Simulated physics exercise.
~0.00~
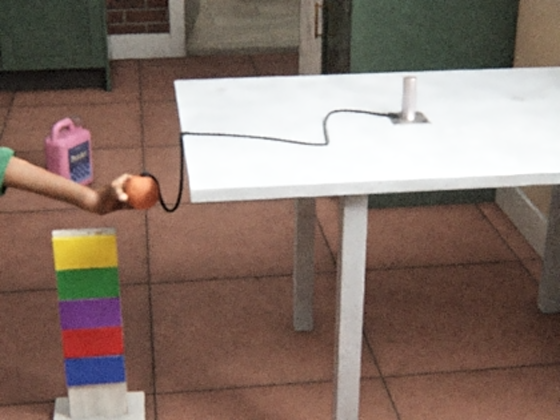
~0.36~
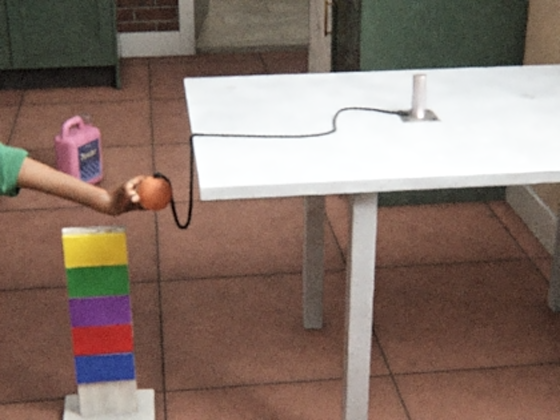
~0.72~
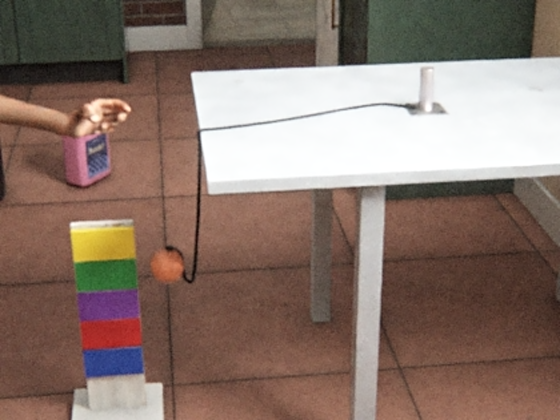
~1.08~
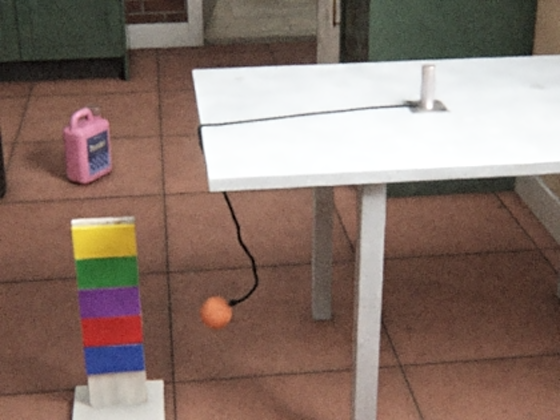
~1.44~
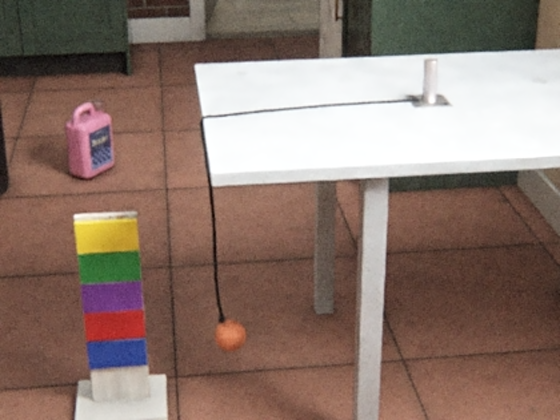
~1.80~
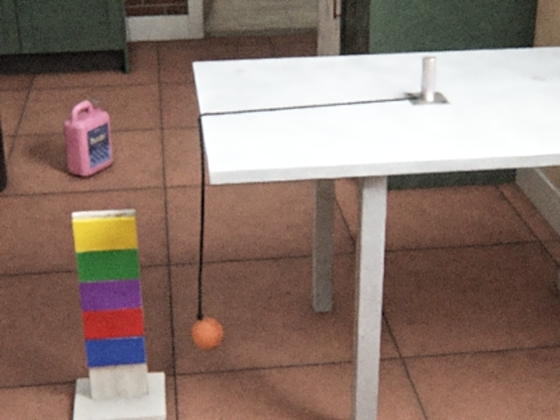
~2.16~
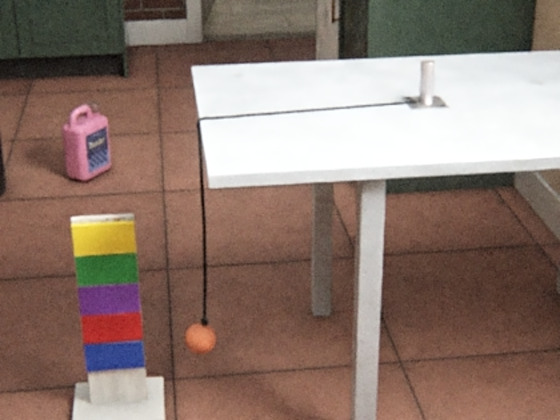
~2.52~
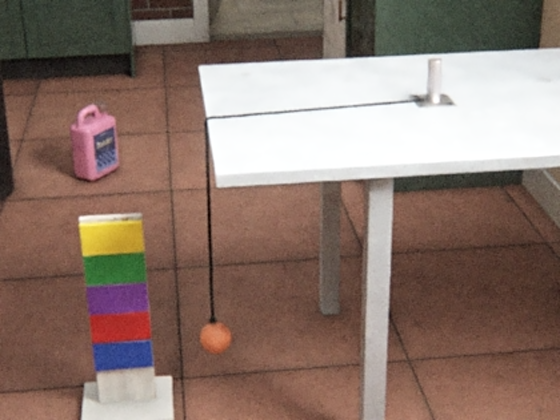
An orange on a cord drops from a hand, swings, and hangs level with blue.
